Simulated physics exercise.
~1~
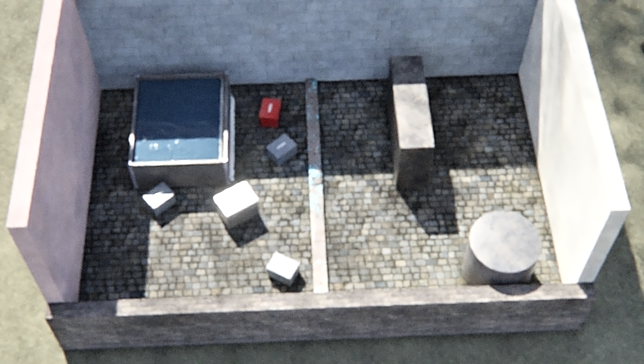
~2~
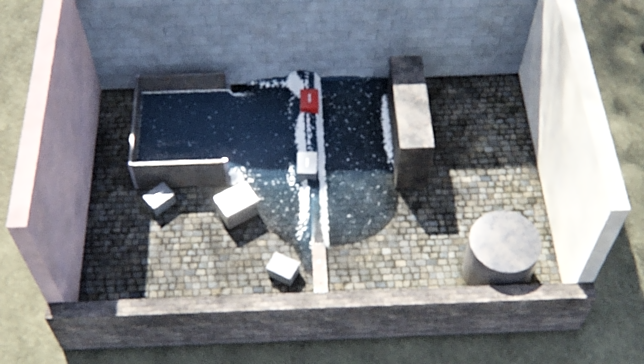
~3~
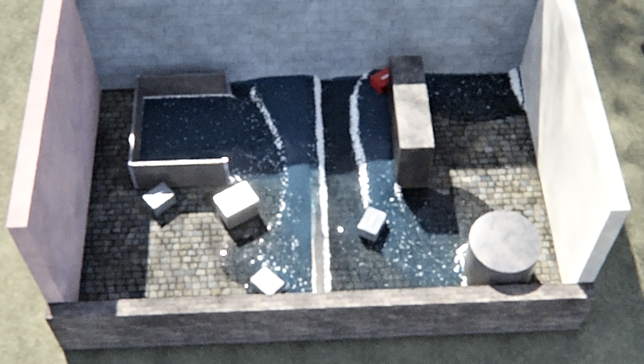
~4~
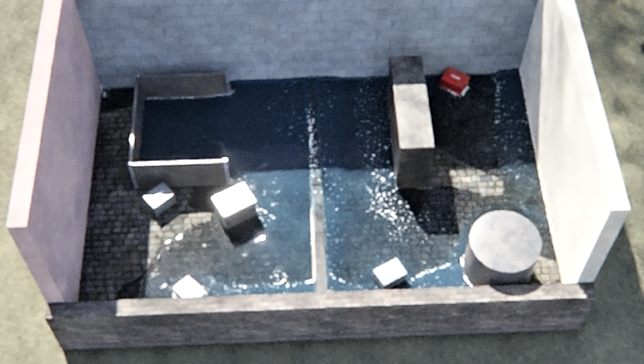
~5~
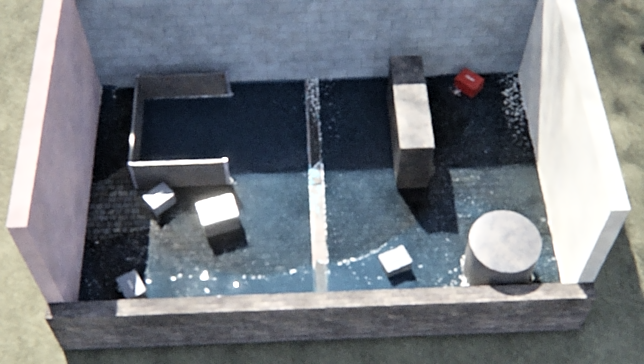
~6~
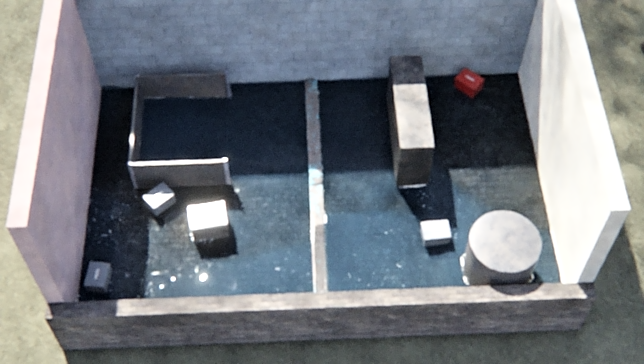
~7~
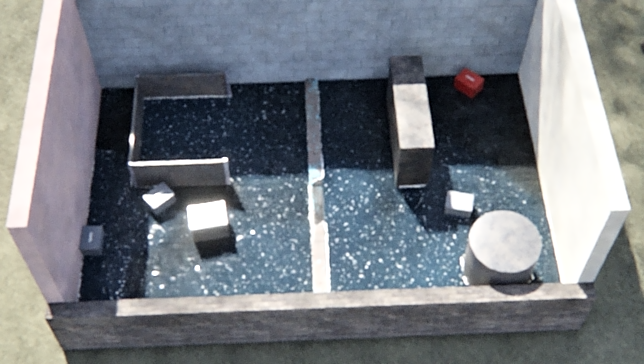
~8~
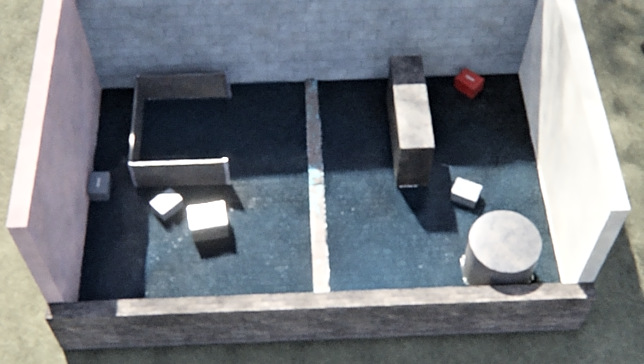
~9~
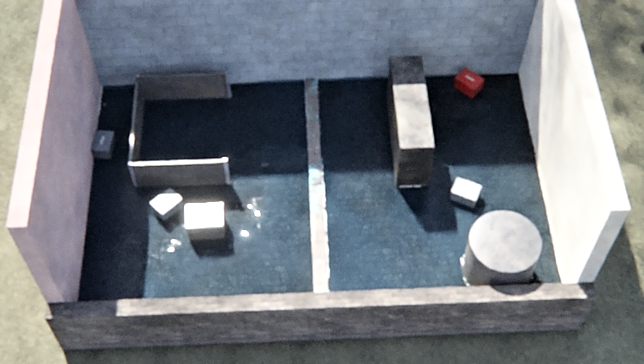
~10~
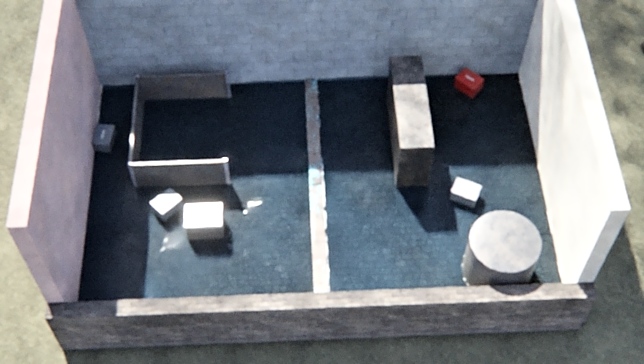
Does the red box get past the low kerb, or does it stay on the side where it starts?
The red box gets past the low kerb and ends near the back wall on the right side of the yard.
